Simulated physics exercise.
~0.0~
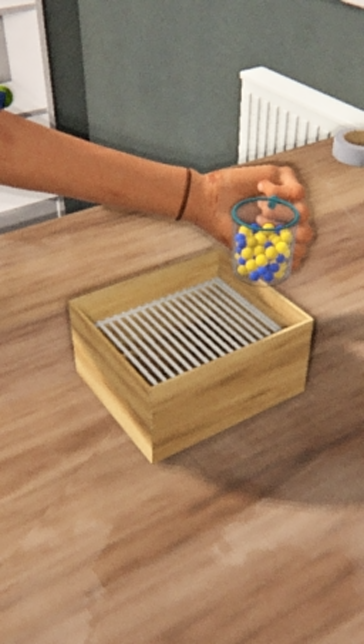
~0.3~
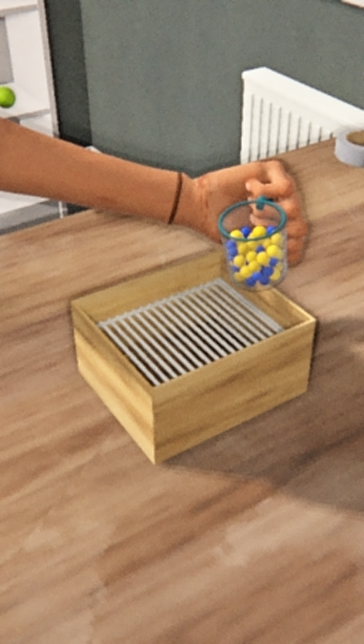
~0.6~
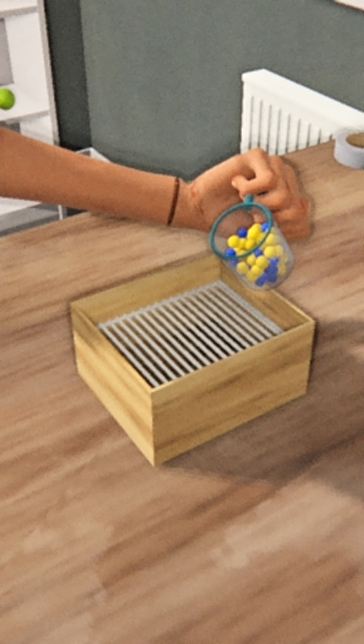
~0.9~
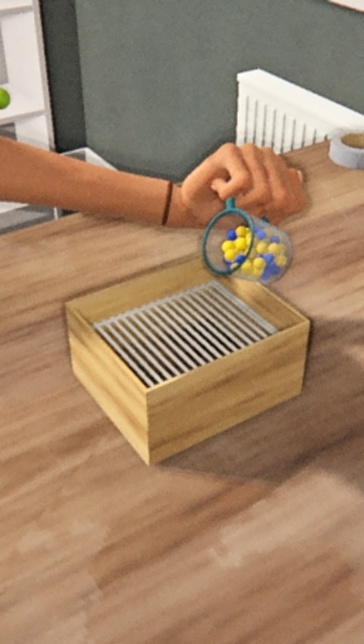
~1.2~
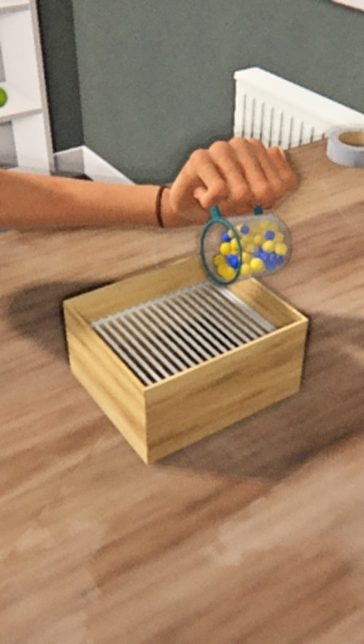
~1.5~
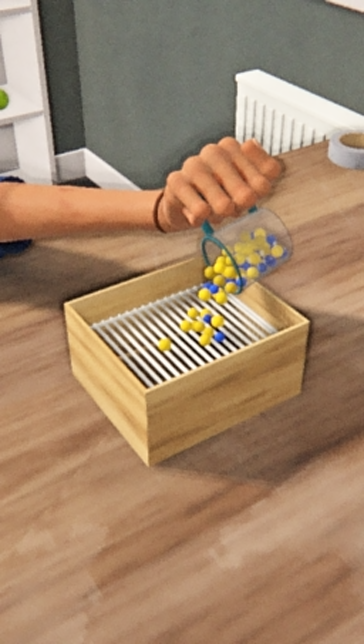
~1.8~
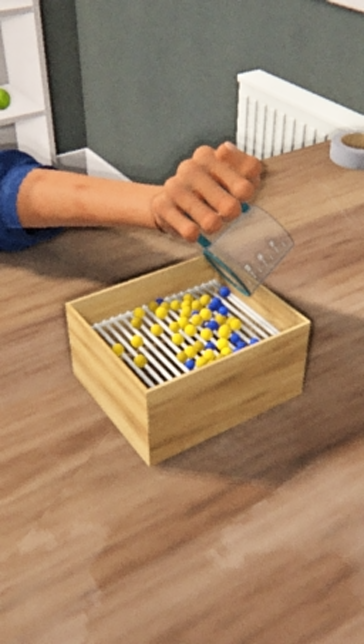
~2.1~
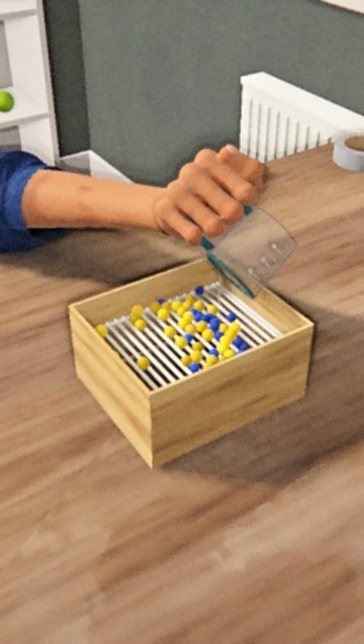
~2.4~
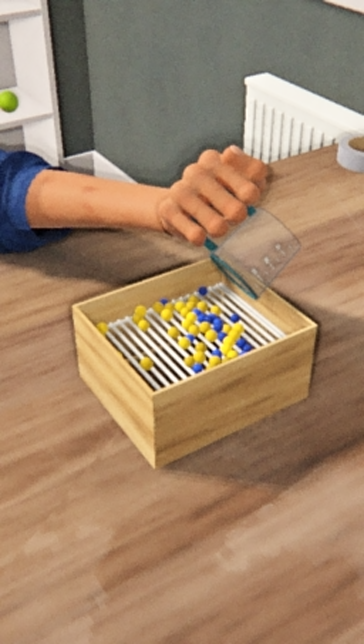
A hand holding a clear cup of mixed yellow and blue pieces tilts it leftward over a wooden box with a wire rack across it, spilling them out until the cup is upturned and empty, and both colours end up resting on the wires.
